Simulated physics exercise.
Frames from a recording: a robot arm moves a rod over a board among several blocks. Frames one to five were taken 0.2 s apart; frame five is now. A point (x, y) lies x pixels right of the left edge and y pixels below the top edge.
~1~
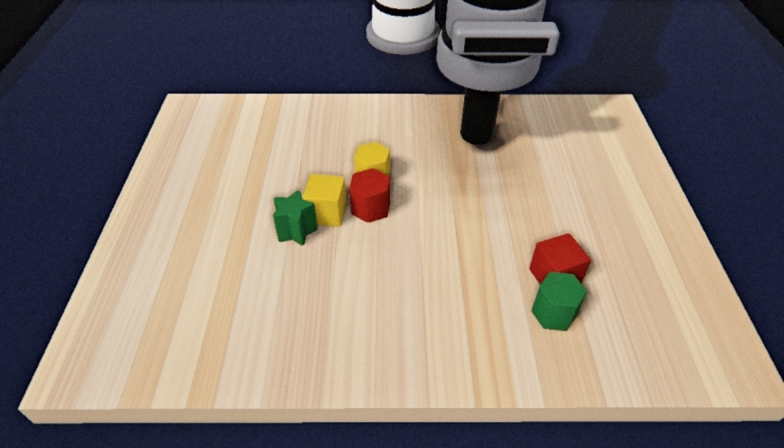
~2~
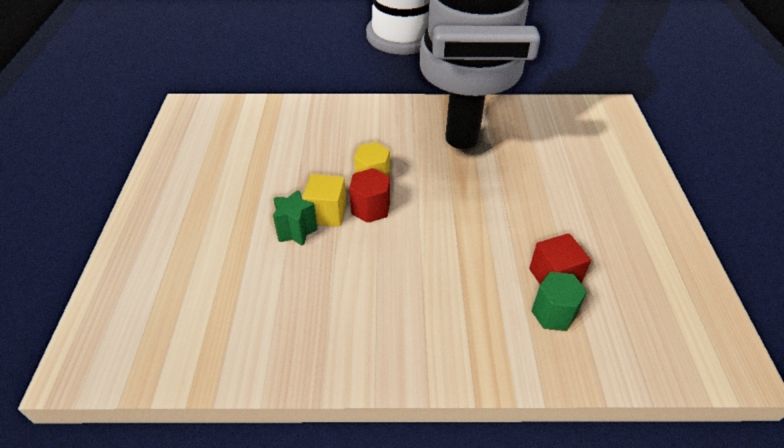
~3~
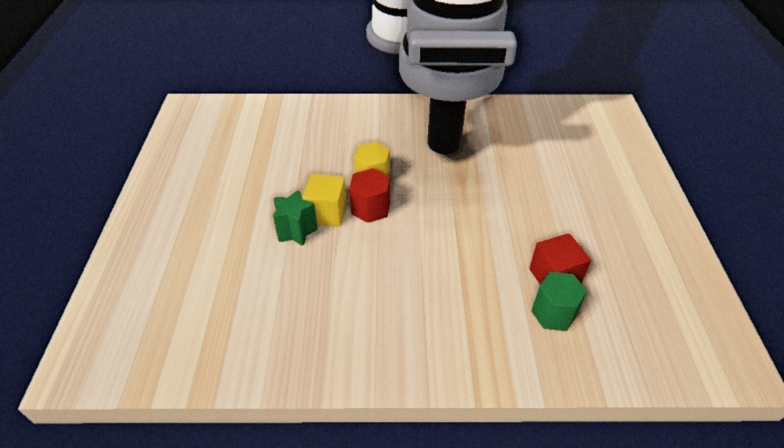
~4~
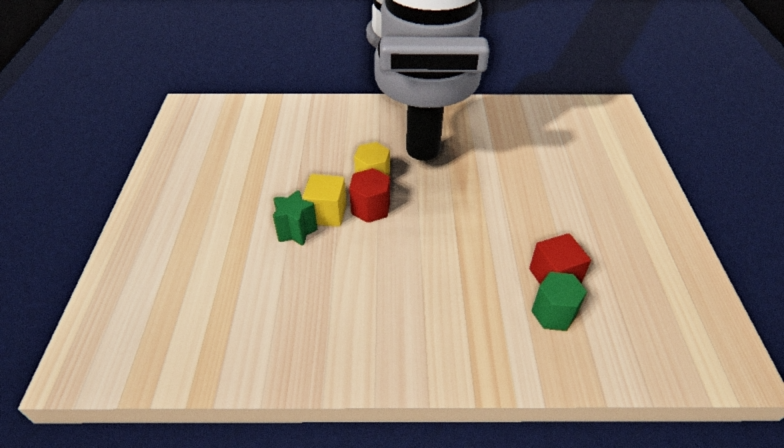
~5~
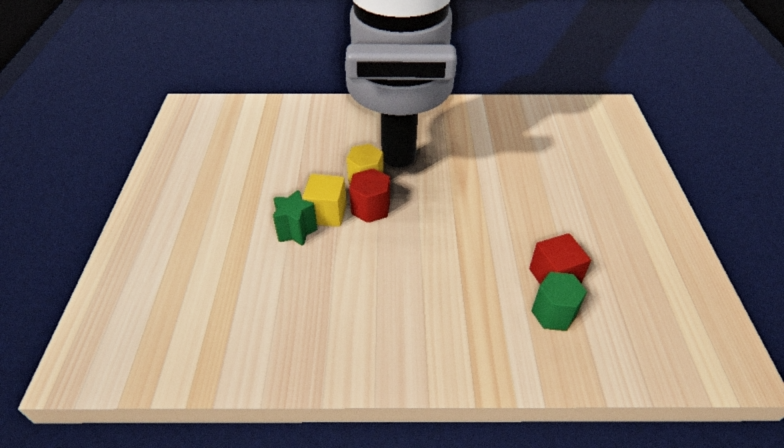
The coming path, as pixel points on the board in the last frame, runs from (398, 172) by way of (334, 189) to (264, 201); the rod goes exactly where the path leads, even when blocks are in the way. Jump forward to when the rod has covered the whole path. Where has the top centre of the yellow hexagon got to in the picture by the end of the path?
The middle of the upper face of the yellow hexagon will lie at about (224, 169) in the picture.
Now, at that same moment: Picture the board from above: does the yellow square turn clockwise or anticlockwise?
From overhead, anticlockwise.
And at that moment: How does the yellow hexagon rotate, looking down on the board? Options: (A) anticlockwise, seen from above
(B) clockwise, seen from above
Choice B: Clockwise, seen from above.
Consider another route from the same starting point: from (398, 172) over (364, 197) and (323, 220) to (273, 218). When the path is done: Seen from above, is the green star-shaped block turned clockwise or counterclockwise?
Seen from above, counterclockwise.
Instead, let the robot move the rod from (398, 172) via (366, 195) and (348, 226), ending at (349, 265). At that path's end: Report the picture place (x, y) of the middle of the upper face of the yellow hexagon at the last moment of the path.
(328, 163)
The first path, step by step. One third of the way, rod at (354, 170); yellow hexagon at (317, 163), turned 20° clockwise.
Two thirds of the way, rod at (308, 179); green star-shaped block at (289, 209), turned 15° clockwise; yellow square at (320, 191), turned 20° anticlockwise; yellow hexagon at (271, 166), turned 50° clockwise.
At the end, rod at (261, 187); green star-shaped block at (289, 209), turned 15° clockwise; yellow square at (320, 191), turned 20° anticlockwise; yellow hexagon at (224, 169), turned 70° clockwise; red hexagon unmoved.
